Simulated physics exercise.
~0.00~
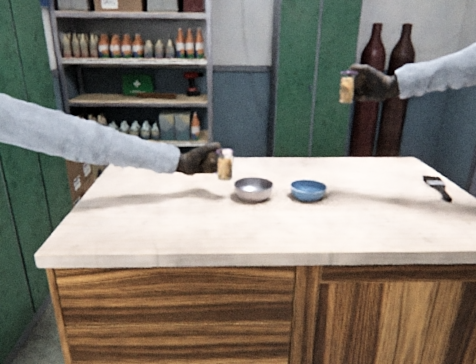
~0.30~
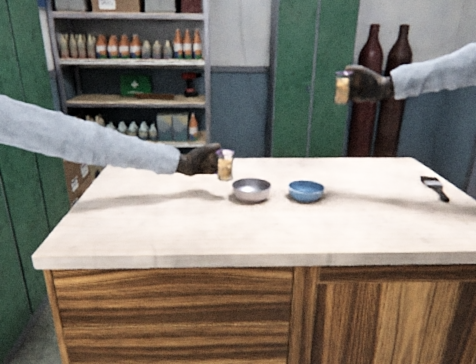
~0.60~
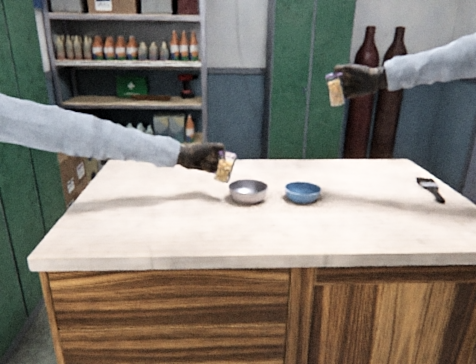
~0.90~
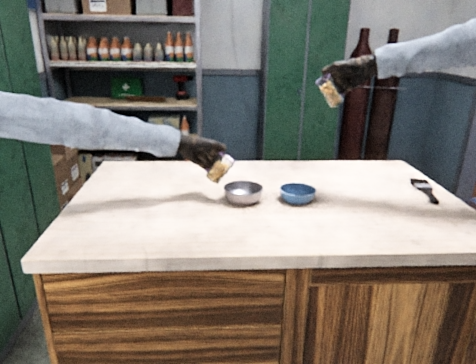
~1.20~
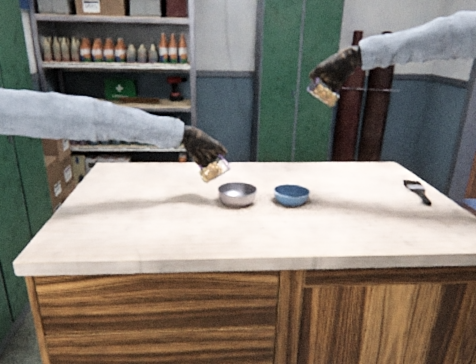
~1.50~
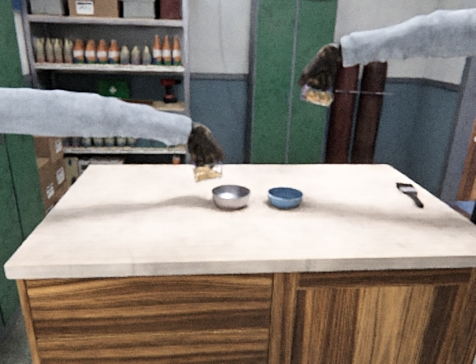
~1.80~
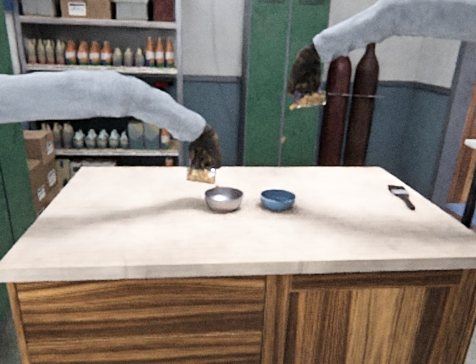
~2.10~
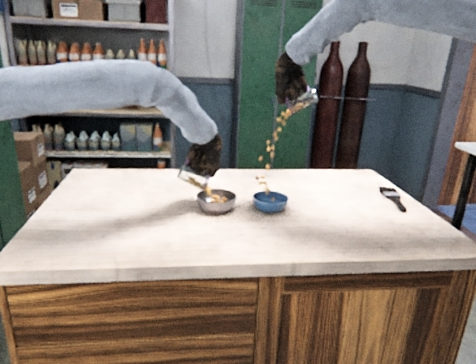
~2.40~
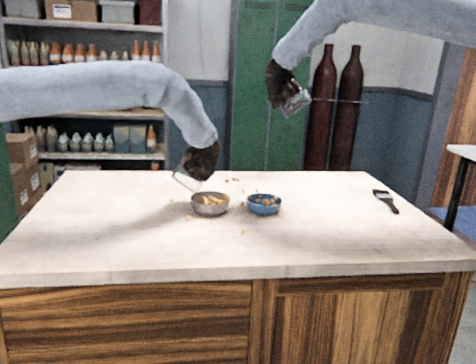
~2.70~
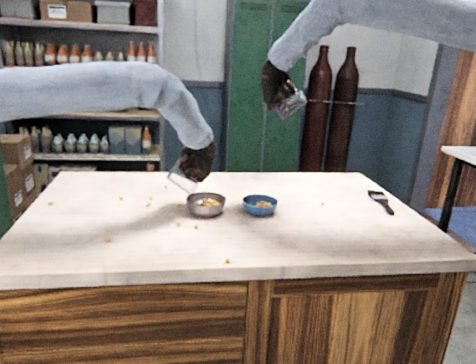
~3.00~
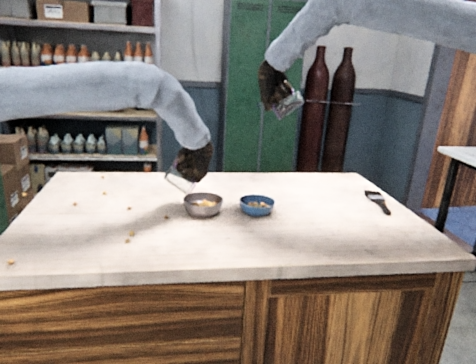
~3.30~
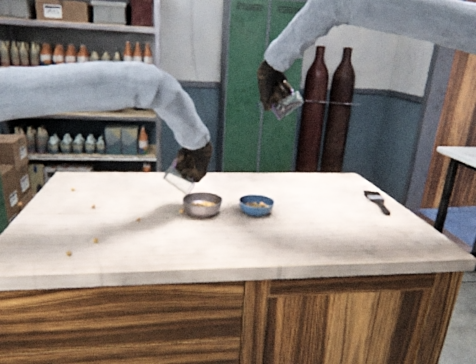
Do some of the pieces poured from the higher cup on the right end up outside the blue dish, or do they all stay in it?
Some of them end up outside the blue dish, though most land in it. The grey dish on the left keeps all of its pieces.
